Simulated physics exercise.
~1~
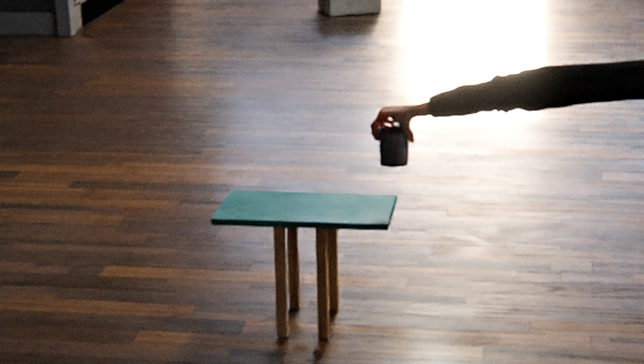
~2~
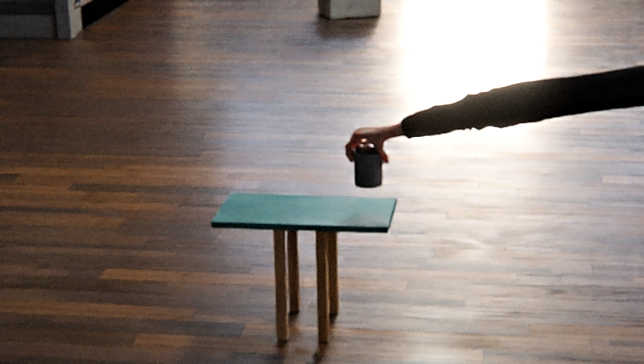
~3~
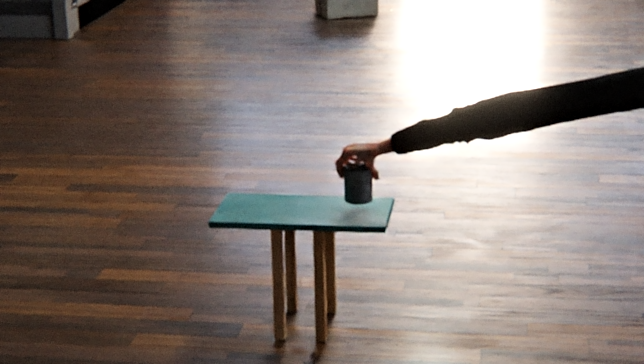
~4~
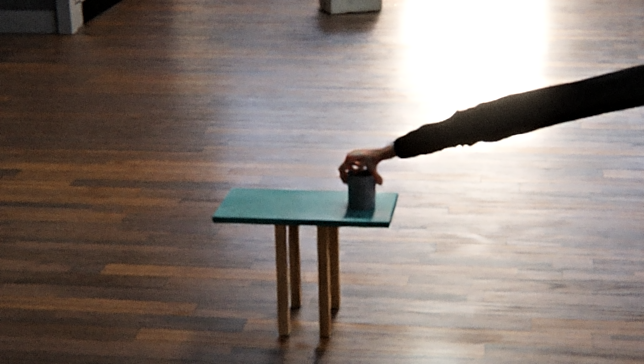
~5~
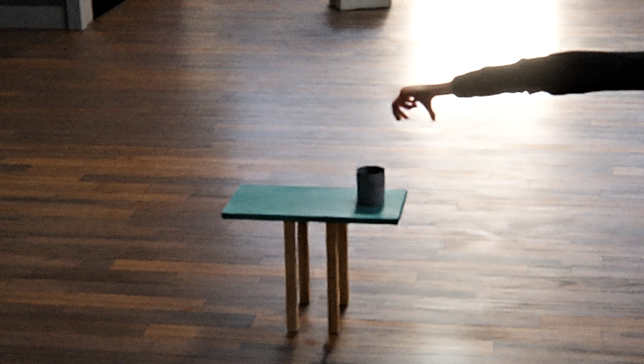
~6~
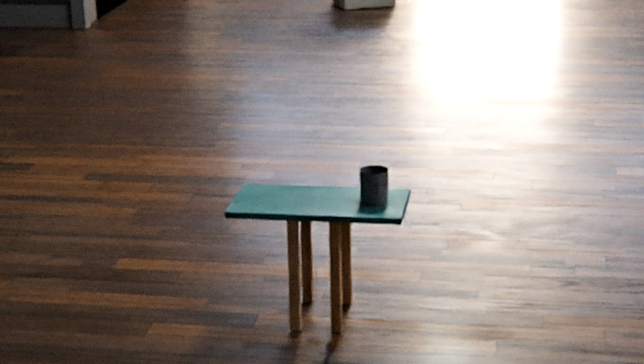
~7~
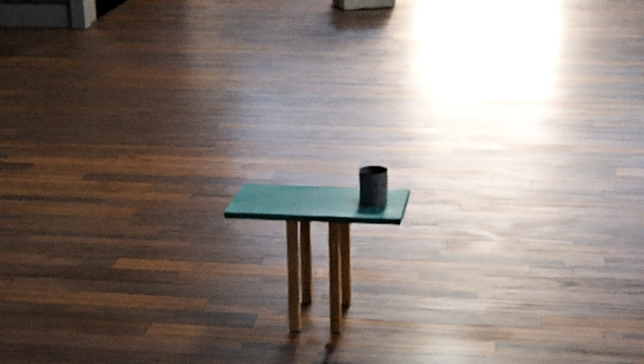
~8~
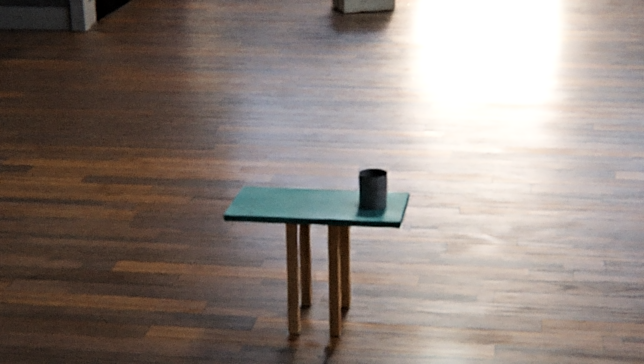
In this clip, a hand reaching in from the right lowers a dark beaker leftward and down onto the right side of a small turquoise plant stand, then lets go and withdraws. The stand stays upright and level, with the beaker resting on top.
